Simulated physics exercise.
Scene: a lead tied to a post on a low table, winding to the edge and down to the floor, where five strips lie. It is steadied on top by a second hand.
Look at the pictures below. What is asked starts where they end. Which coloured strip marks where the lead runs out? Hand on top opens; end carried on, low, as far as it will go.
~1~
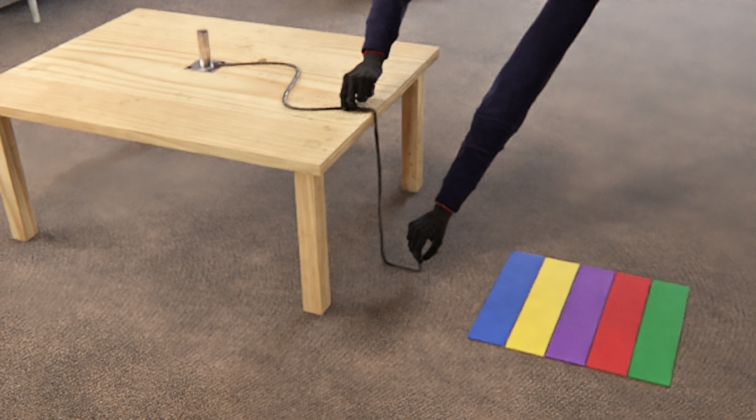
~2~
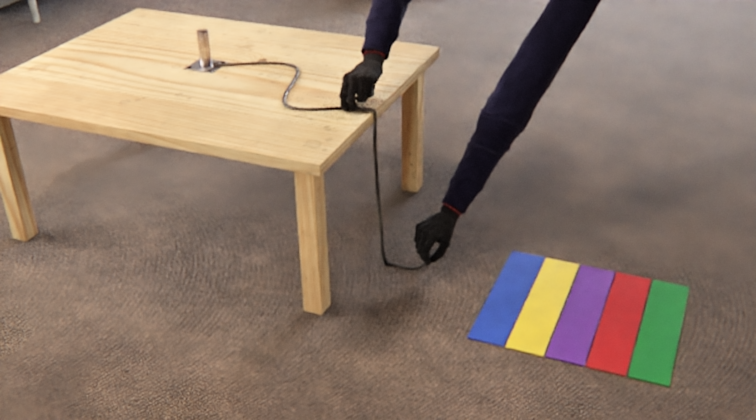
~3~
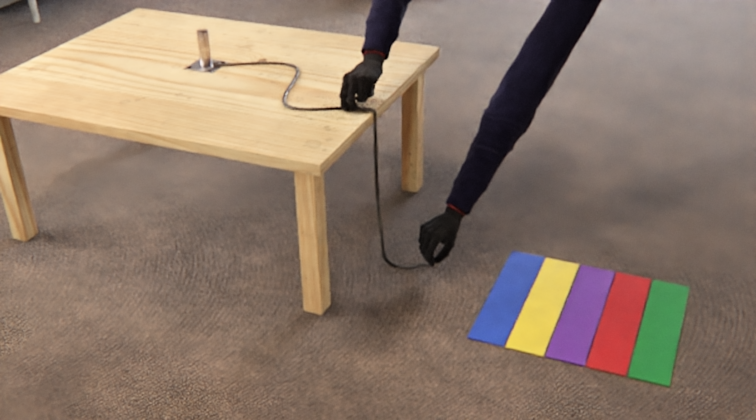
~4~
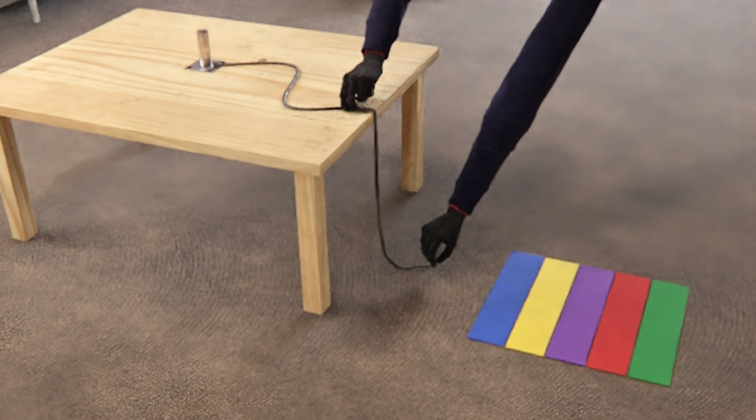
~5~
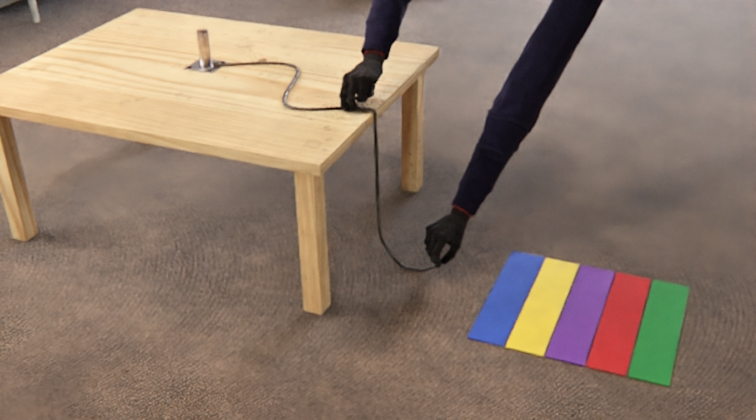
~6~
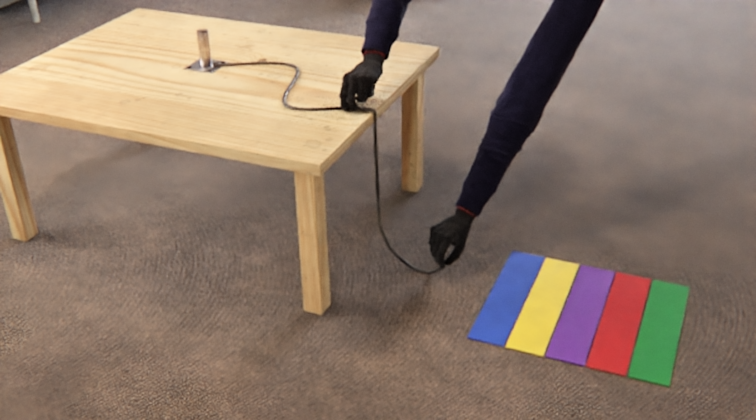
Red.
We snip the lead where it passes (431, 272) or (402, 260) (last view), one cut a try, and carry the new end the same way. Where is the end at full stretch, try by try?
Respectively (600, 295) and (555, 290).
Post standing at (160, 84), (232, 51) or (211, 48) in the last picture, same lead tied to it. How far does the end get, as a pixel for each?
Going through the tries, you get (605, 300), then (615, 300), then (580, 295).
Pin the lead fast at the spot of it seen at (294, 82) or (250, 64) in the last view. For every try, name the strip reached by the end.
Strip per try: Purple / red.
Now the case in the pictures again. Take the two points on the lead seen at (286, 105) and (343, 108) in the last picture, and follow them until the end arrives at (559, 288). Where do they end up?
(368, 101) for the first, (392, 148) for the second.
A little later, end near (559, 288); over yellow.
Next, end near (601, 298); over purple.
When it is tight, end near (627, 303); over red. Over red.
